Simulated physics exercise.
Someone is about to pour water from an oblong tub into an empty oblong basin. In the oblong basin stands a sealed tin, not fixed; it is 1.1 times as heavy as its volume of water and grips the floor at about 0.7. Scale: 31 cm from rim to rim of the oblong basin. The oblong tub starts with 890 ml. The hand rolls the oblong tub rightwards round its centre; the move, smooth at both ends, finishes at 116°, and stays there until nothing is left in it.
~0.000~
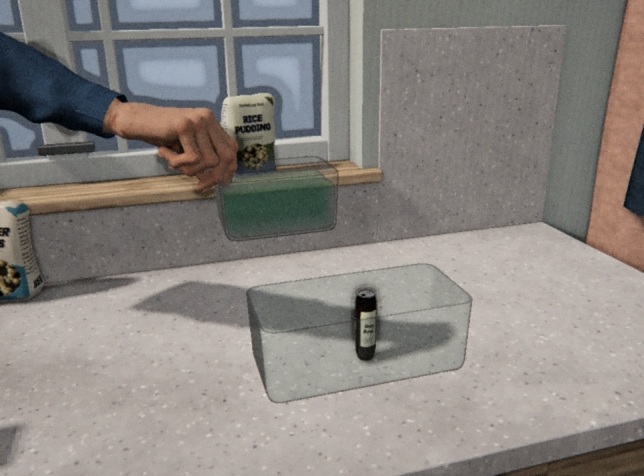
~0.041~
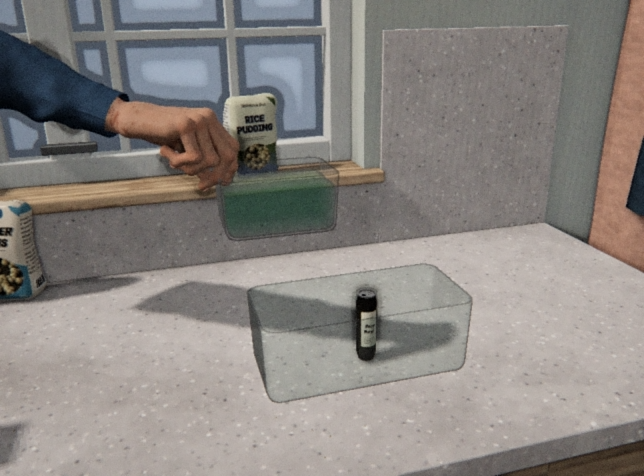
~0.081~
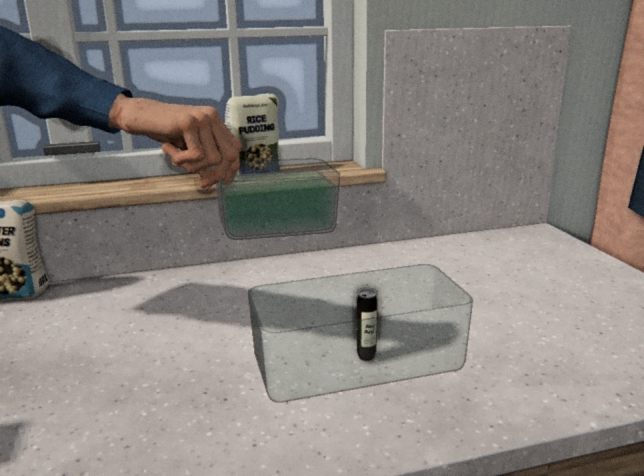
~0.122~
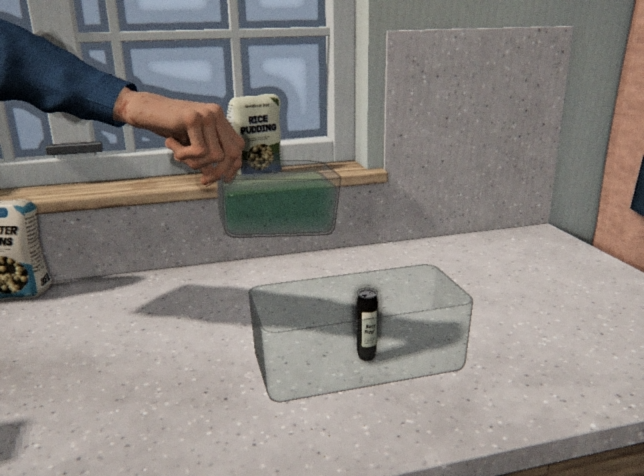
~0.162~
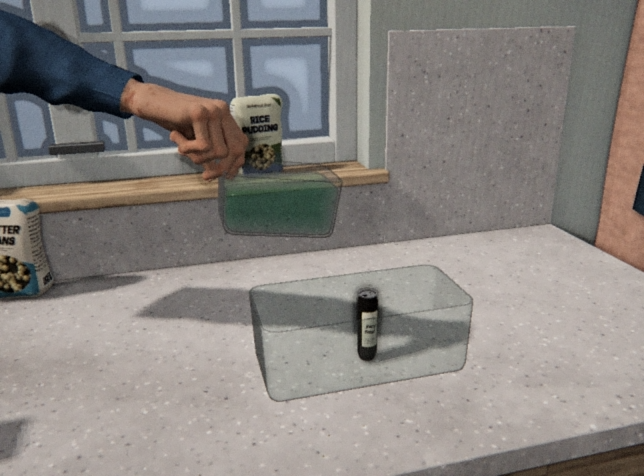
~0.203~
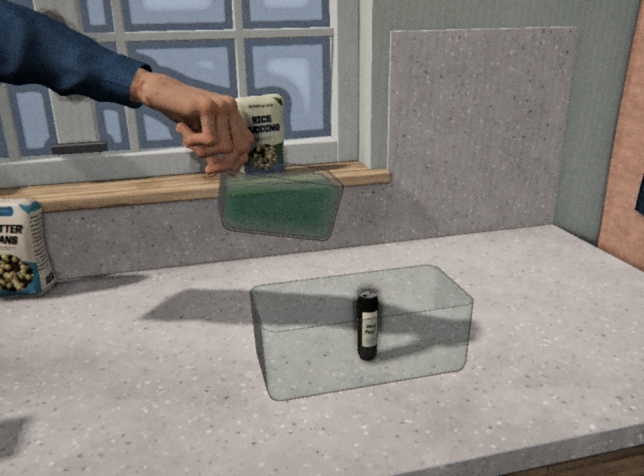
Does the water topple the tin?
It remains upright.
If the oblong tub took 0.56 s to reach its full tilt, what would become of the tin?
The tin falls.
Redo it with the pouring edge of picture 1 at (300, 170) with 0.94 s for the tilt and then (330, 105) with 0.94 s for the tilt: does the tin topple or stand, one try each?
First it remains upright; then it remains upright.
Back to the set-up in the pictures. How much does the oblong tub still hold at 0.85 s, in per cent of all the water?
Near 5 in a hundred.
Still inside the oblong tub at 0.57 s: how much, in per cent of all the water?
About 42 per cent.
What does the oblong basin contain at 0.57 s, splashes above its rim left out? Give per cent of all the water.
About 14 per cent.
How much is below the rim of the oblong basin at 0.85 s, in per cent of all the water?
About 86 per cent.
By 0.57 s the tilt is 78° and 41 per cent is still to pour; the tin stands where it began.
By 0.85 s the tilt is 113° and 5 per cent is still to pour; the tin stands where it began.
By 1.13 s the tilt is 116° and 0 per cent is still to pour; the tin stands where it began.
By 1.44 s the tilt is 116° and 0 per cent is still to pour; the tin stands where it began.
At rest the tin stands where it began.
